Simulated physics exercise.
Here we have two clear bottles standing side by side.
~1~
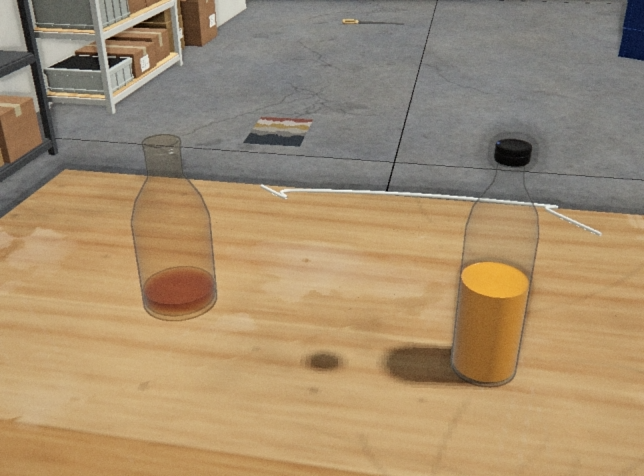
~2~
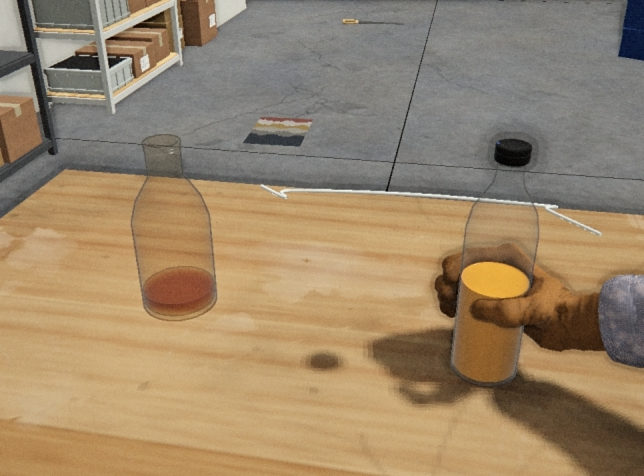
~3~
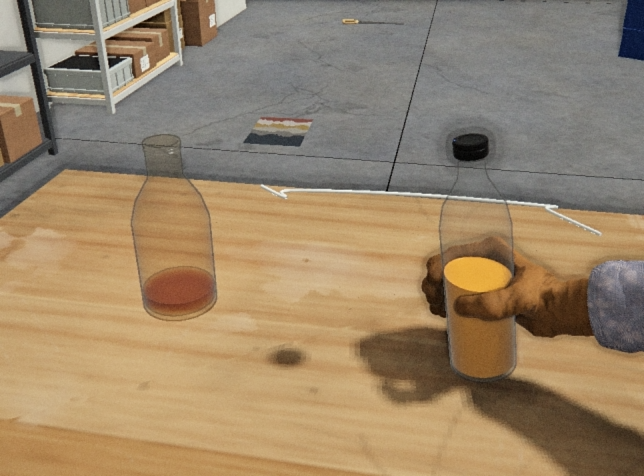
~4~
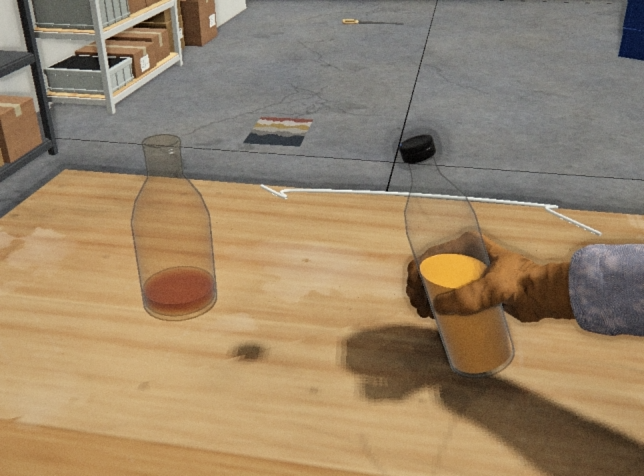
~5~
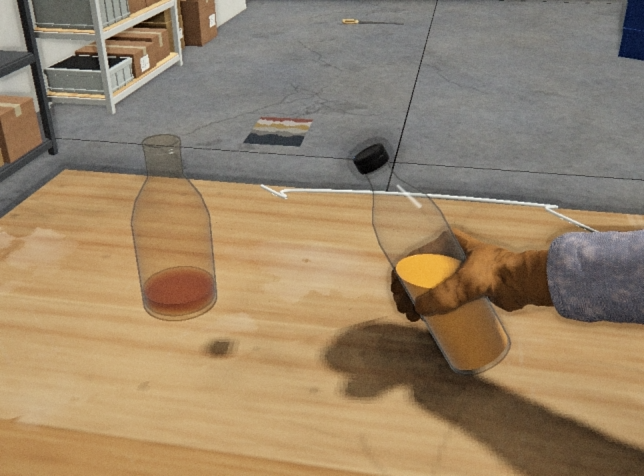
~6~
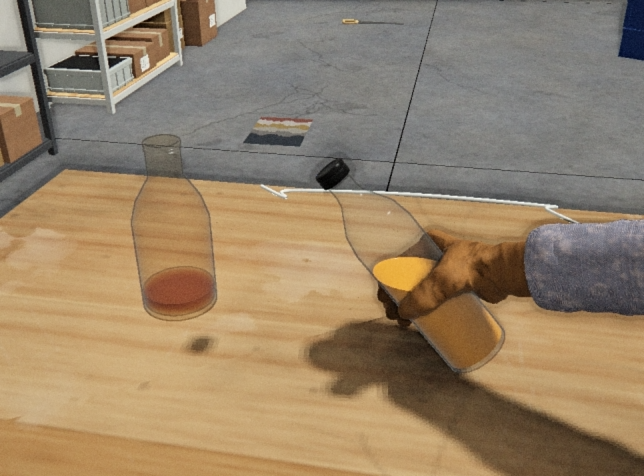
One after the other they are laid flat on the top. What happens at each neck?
The left one stays dry and the right one stays dry.
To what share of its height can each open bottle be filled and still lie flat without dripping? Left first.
In turn 18 and 26 per cent.
Next, the right bottle is nearly down; right bottle, dry at the neck.
After that, the right bottle lies flat; right bottle, dry at the neck.
Finally, both lie flat; right bottle, dry at the neck; left bottle, dry at the neck.
